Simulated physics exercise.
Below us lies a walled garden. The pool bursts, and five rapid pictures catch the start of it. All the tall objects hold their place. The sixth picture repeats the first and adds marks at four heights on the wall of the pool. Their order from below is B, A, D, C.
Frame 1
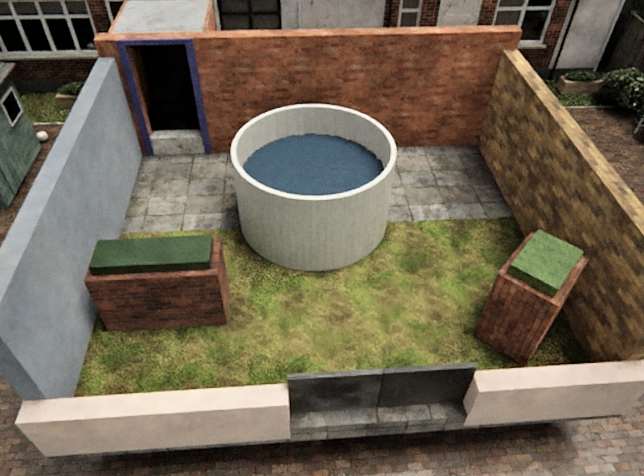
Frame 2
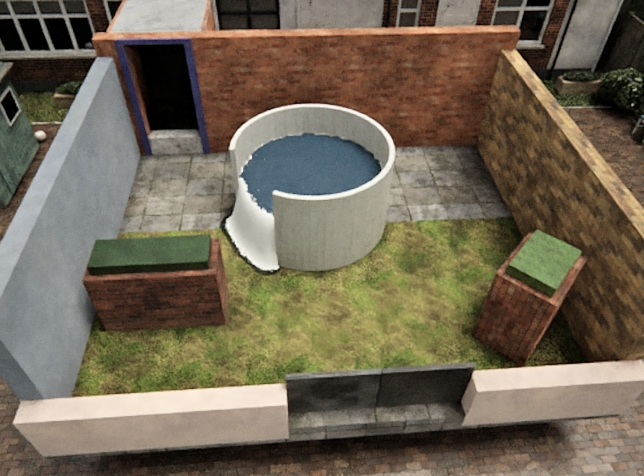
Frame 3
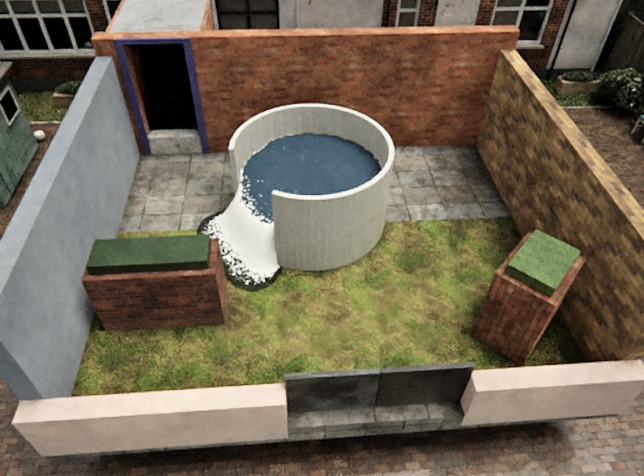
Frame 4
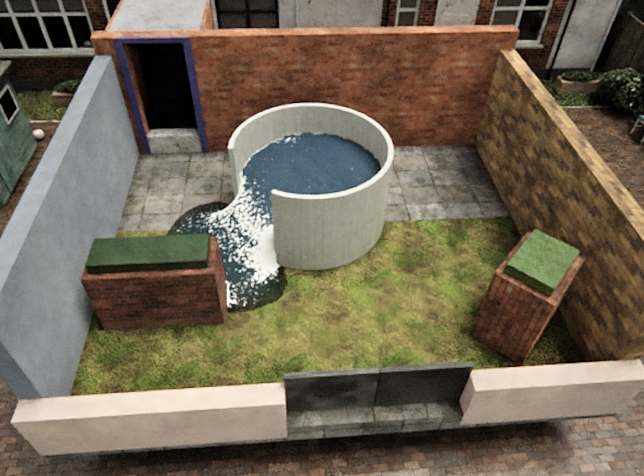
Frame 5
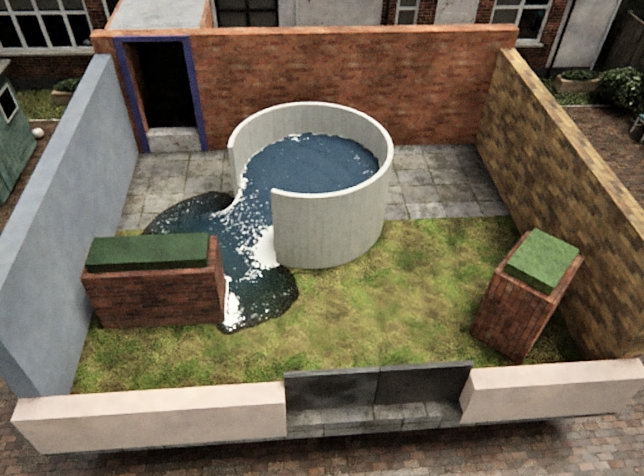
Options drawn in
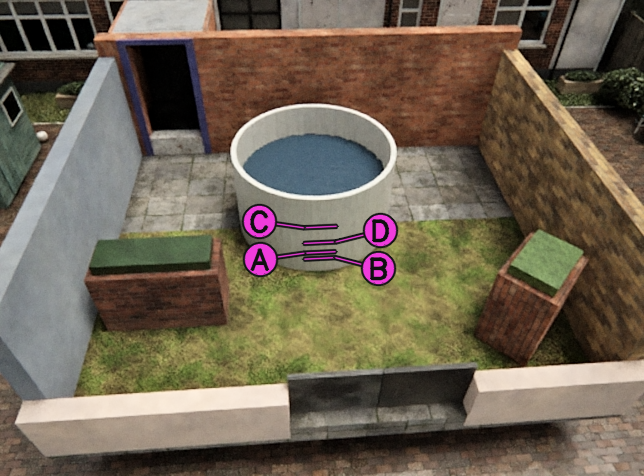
Water pouring through a gap in a round grey pool's wall, foaming, then spreading across paving and grass around a brick planter.
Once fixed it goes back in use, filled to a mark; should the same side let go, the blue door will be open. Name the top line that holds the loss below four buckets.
Go for C.
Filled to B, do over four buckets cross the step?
No.
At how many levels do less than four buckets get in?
All of the four.
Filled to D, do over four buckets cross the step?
No.
On the marked copy, A at (319, 252); B at (319, 258); C at (320, 227); D at (320, 242); from the bottom up B, A, D, C.
With A, nothing gets over.
With B, nothing gets over.
With C, a bucket or two gets in.
With D, nothing gets over.
